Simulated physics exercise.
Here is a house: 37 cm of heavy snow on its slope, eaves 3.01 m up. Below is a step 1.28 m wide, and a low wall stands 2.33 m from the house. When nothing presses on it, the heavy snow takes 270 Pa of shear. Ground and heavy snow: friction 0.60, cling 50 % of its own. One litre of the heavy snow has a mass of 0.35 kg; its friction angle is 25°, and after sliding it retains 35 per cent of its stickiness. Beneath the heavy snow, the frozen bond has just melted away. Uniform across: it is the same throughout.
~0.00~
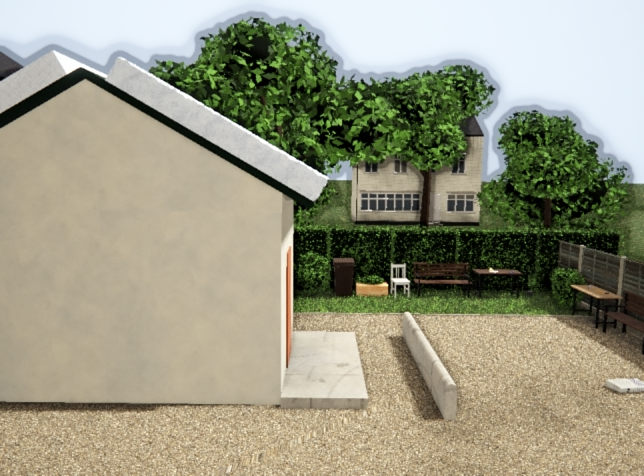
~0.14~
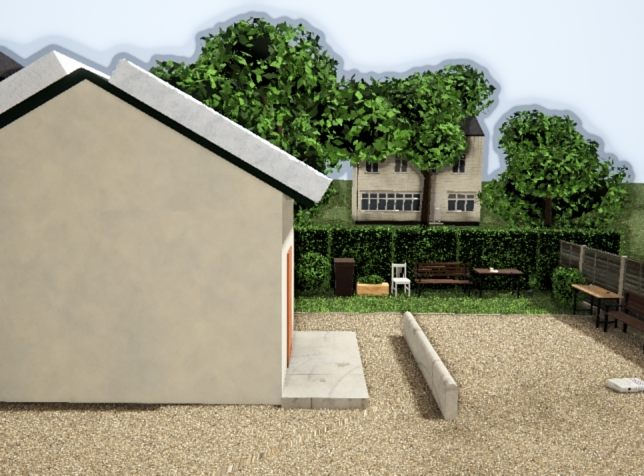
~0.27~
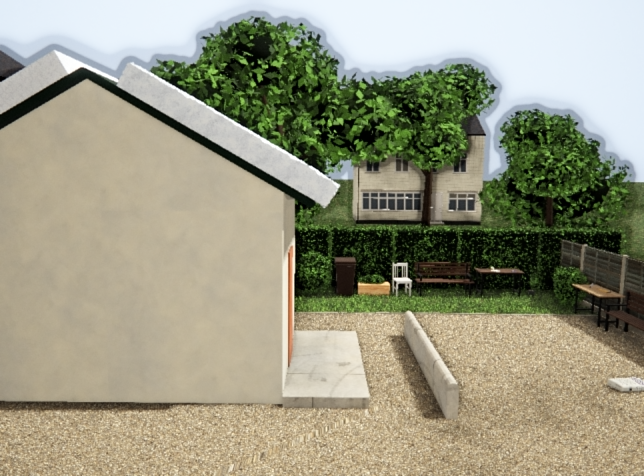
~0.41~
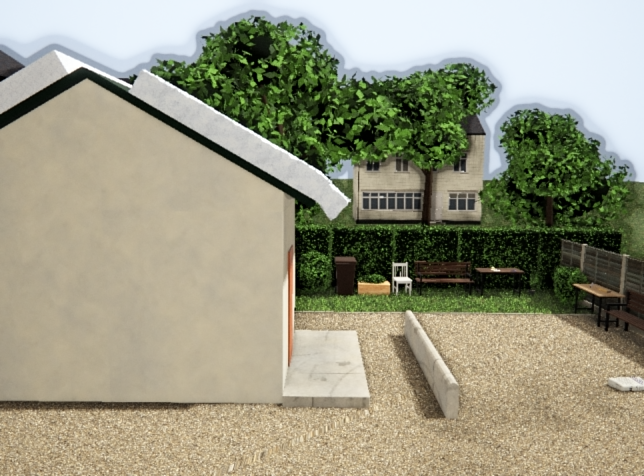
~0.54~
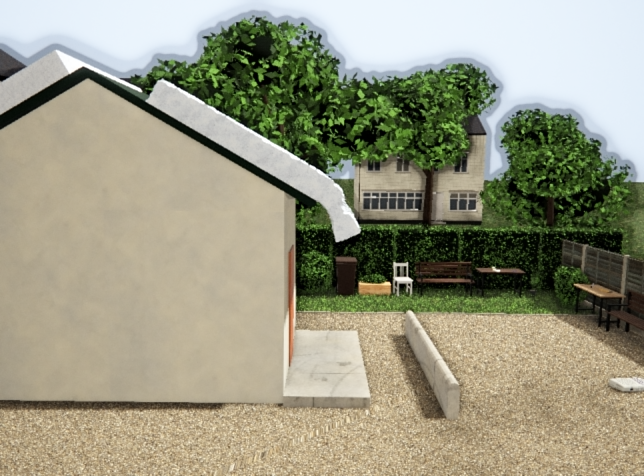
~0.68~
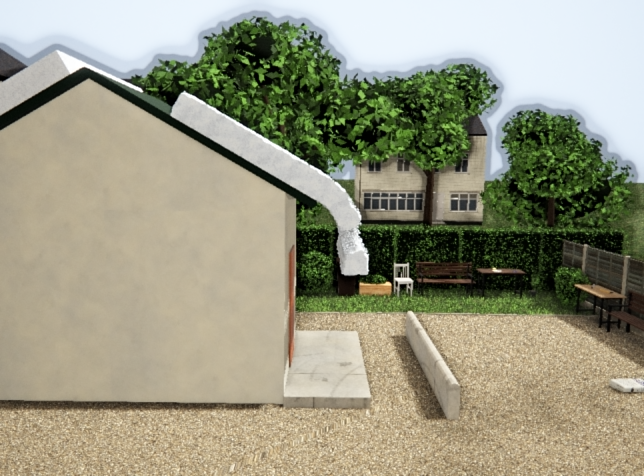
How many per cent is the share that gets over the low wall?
I would say roughly 49 per cent.
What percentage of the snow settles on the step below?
Estimate: Around 9 %.
By 1.10 s, 50 % is still on the roof and 0 % is past the low wall.
By 1.60 s, none is still on the roof and 28 % is past the low wall.
By 2.10 s, none is still on the roof and 49 % is past the low wall.
By 2.60 s, none is still on the roof and 49 % is past the low wall.
By 3.00 s, at the end, none is still on the roof and 49 % is past the low wall.
